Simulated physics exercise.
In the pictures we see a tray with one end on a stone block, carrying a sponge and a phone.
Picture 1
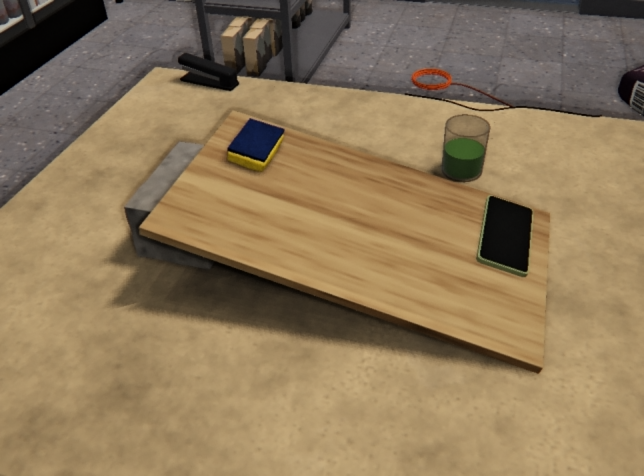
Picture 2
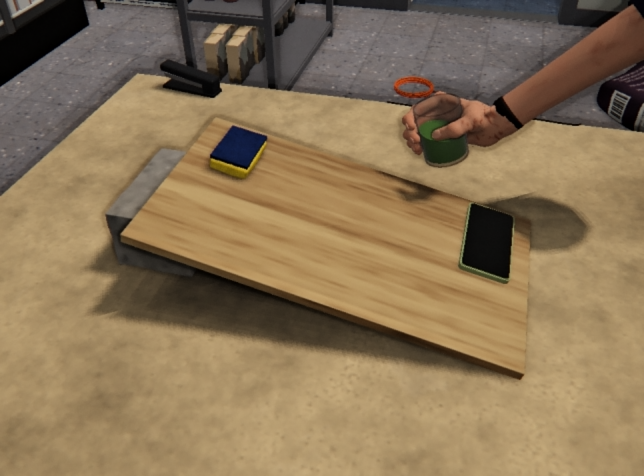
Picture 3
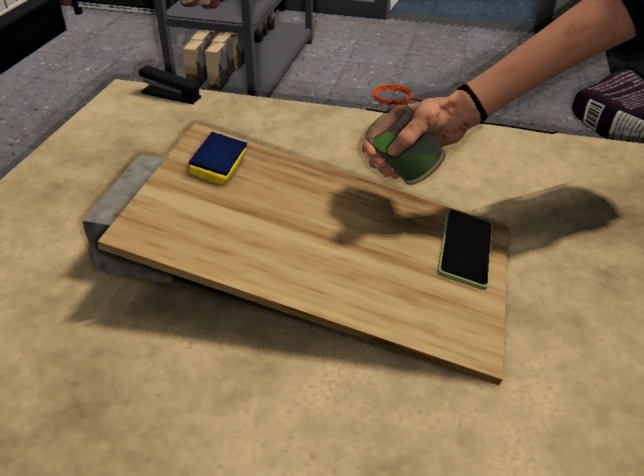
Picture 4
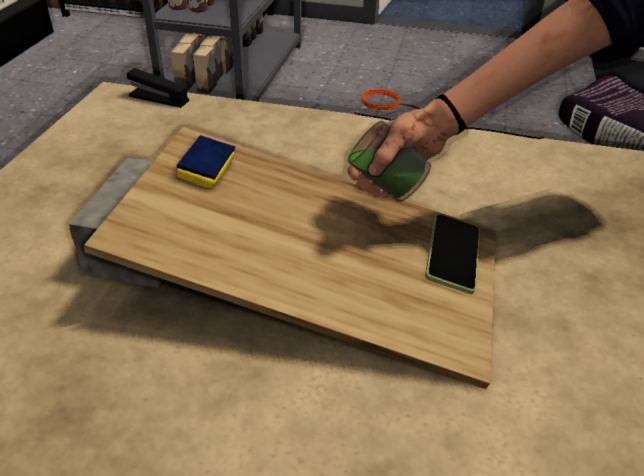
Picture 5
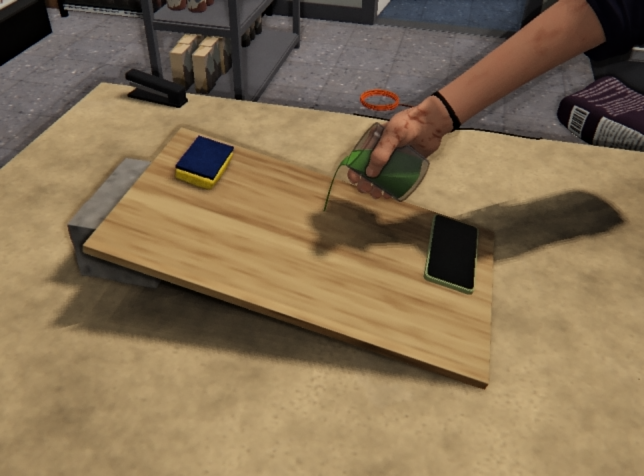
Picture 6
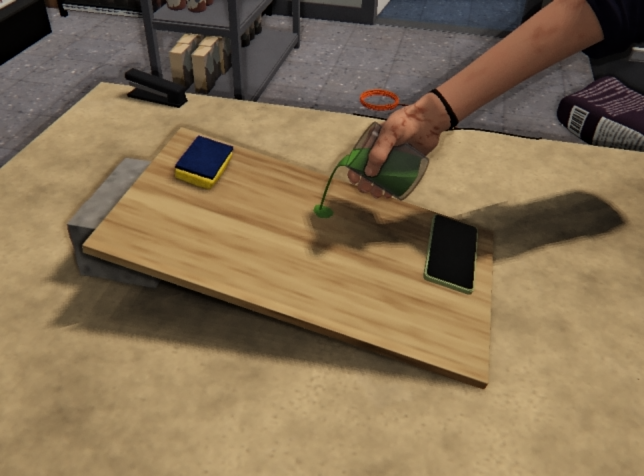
The clip opens on a wooden tray propped on a stone block and sloping down to the right, with a sponge and a phone on it. A hand lifts a tumbler of green liquid from behind the tray, tips it leftward above the board, and pours a thin stream onto the wood.
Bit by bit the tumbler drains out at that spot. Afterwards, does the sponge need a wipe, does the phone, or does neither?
Sponge - dry; phone - wet.
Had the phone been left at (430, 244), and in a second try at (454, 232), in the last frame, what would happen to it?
At the first spot it gets dampened, at the second spot it gets dampened.
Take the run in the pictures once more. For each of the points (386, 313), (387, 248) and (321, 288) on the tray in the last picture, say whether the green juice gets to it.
The first spot ends up outside the spill, the second inside the spill, and the third outside the spill.
Shortly, it runs down to the right; the sponge is still dry; the phone is wet along its edge.
Then, it runs down to the right and off the end; the sponge is still dry; the phone is wet along its edge.
At the finish, it runs down to the right and off the end; the sponge is still dry; the phone is wet along its edge.
